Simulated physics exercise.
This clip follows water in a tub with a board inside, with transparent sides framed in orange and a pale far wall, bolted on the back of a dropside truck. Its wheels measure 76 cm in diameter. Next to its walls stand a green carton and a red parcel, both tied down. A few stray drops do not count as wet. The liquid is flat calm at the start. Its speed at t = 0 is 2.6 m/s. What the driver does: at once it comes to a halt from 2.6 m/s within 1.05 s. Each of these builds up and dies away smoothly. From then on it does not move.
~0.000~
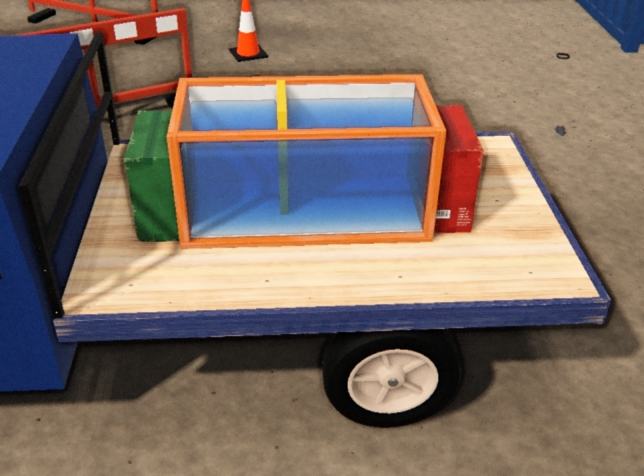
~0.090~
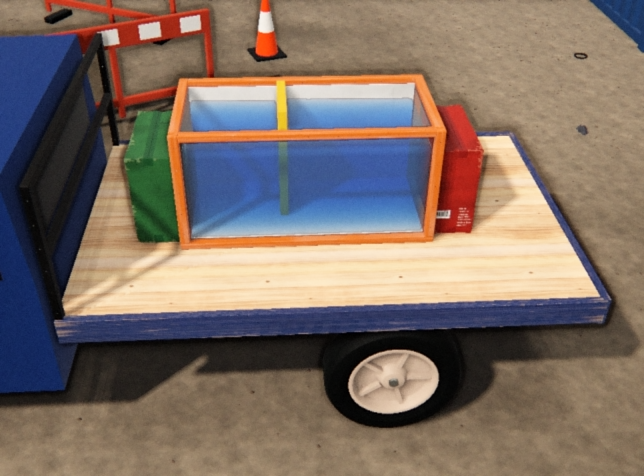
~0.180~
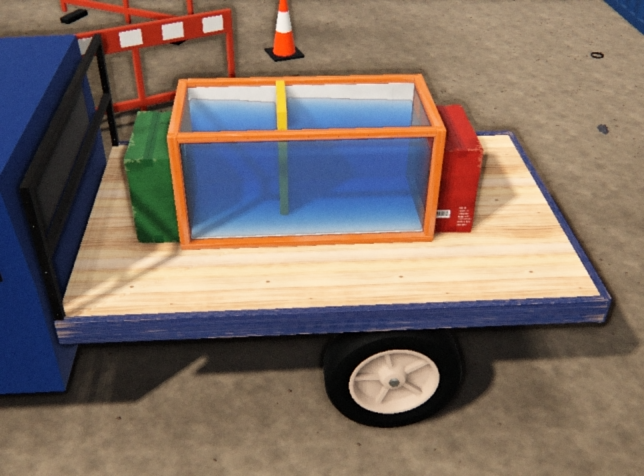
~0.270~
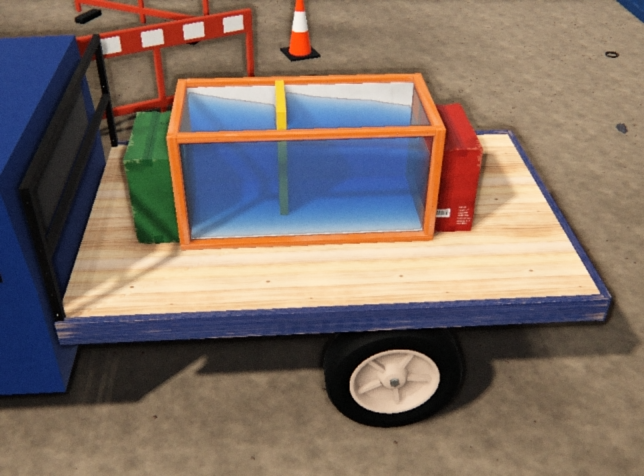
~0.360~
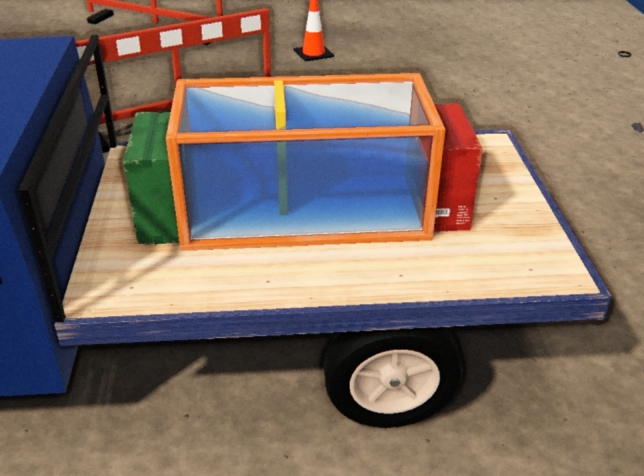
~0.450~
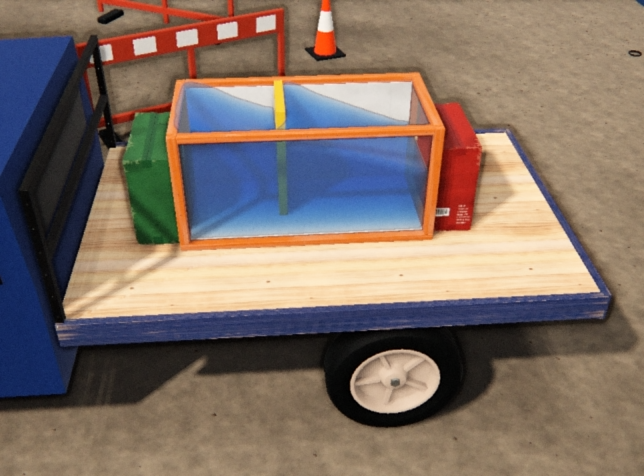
Water in an orange-framed clear tub, split by a yellow-topped board, lies nearly level and then climbs toward the left, dropping at the right against the pale far wall. The tub sits between a green carton and a red parcel on a blue-edged wooden truck bed, seen from above and to the side on grey ground. The view keeps pace with the truck as its wheel turns and a barrier and orange cone behind slide rightward.
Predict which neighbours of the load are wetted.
Green carton: Takes a soaking; red parcel: Escapes the spill.
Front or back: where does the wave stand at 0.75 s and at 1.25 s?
Towards the front, then the front.
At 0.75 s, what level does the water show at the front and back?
About 76 cm in front and 26 cm behind.
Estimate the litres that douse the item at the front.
Roughly 21 L.
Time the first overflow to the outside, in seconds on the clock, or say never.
At about 0.8 s.
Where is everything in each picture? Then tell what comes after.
In the first picture, the surface is at (196, 143) by the front wall; at (416, 139) by the back wall; it lies level with the rim line; board top at (282, 112); the front is on the left, levels are read along the near wall; the green carton stands at the front; the red parcel stands at the back; a wheel hub at (394, 388).
In the second picture, the surface is at (196, 144) by the front wall; at (416, 139) by the back wall; it lies level with the rim line.
In the third picture, the surface is at (196, 144) by the front wall; at (416, 139) by the back wall; it lies level with the rim line.
In the fourth picture, the surface is at (415, 146) by the back wall; it climbs 4° towards the front.
In the fifth picture, the surface is at (193, 124) by the front wall; at (413, 156) by the back wall; it climbs 10° towards the front.
In the sixth picture, the surface is at (192, 118) by the front wall; at (413, 163) by the back wall; it climbs 14° towards the front; a wheel hub at (396, 388).
After 0.75 s the surface is 75 cm up at the front and 27 cm at the back; 1 per cent is out, over the front.
After 1.25 s the surface is 65 cm up at the front and 49 cm at the back; 8 per cent is out, over the front.
After 1.75 s the surface is 46 cm up at the front and 50 cm at the back; 9 per cent is out, over the front.
After 4.03 s 9 per cent is out, over the front; the green carton has caught 21 litres and the red parcel nothing.
